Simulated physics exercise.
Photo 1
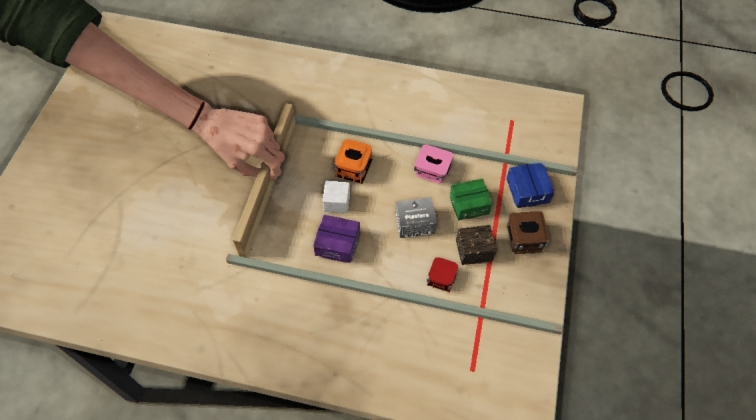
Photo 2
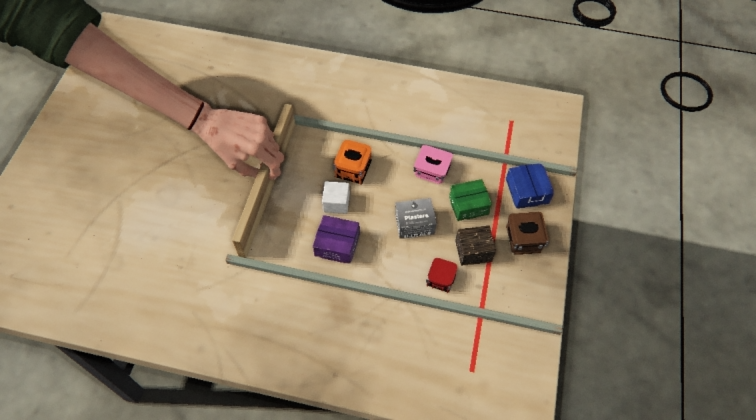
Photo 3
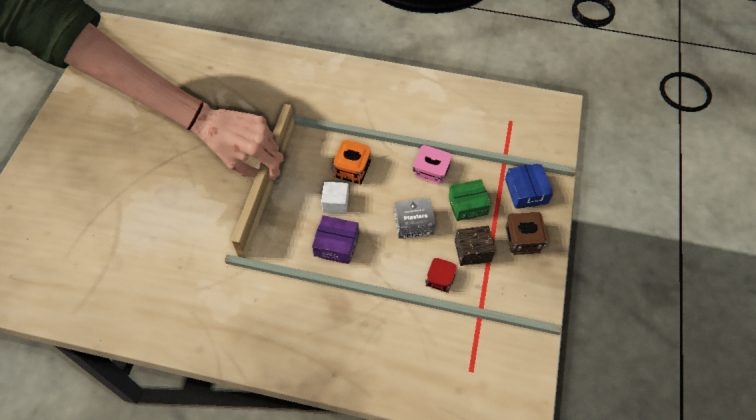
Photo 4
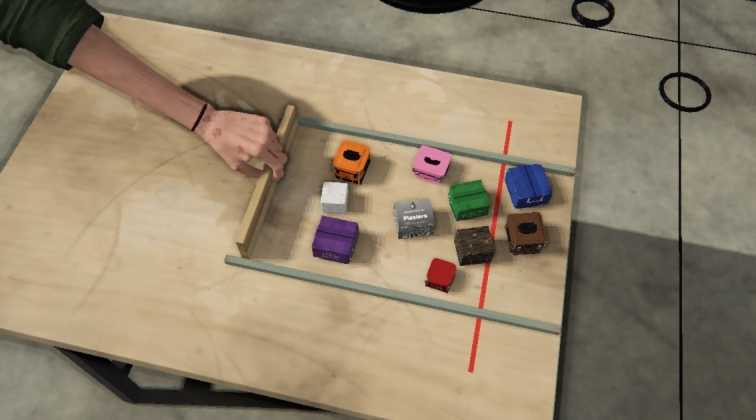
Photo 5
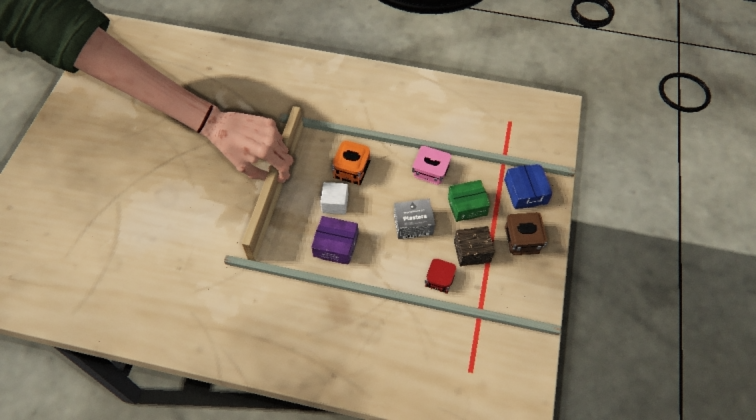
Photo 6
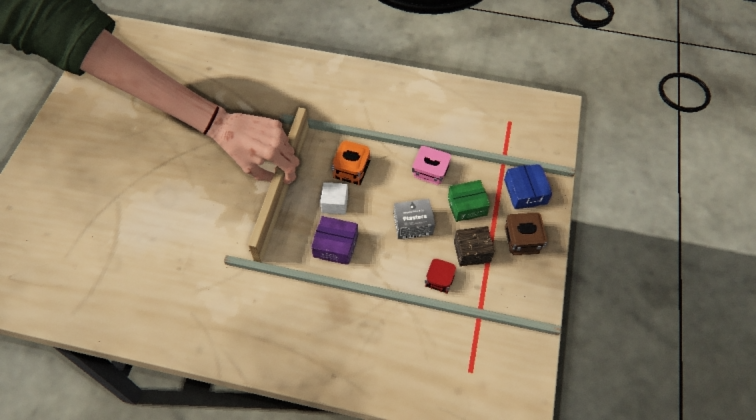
A hand gripping a wooden board slides it slightly to the right across a tabletop, between two thin rails, toward a scatter of small coloured boxes, which stay in place around a red line without being touched.
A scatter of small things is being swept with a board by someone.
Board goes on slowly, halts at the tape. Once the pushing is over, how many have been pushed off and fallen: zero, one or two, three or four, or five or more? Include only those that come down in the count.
The push will send just one or two off the table.
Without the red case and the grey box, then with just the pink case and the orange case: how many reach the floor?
You'd get 1 in the first case and 0 in the second one.
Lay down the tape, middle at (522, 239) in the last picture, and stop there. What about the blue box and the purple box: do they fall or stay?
The blue box goes off the edge; the purple box stays where it is.
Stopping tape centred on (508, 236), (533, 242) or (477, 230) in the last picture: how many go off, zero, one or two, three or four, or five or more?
Lab note - count at each position: Three or four; five or over; none at all.
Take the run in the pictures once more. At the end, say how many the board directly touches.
All in all, 3.
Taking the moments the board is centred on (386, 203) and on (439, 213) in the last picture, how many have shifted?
5 and 10.
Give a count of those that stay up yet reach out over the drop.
Overhang count: 2.
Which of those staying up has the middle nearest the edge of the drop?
It's the brown case that ends nearest.
Soon after, none off yet; brown case at rest near (525, 234); blue box at rest near (528, 186); black block at rest near (474, 246).
After that, none off yet; brown case moving near (528, 234); blue box at rest near (528, 186); black block displaced about its own width near (497, 255).
In the end, the number that fall off is one or two; gone, blue box.
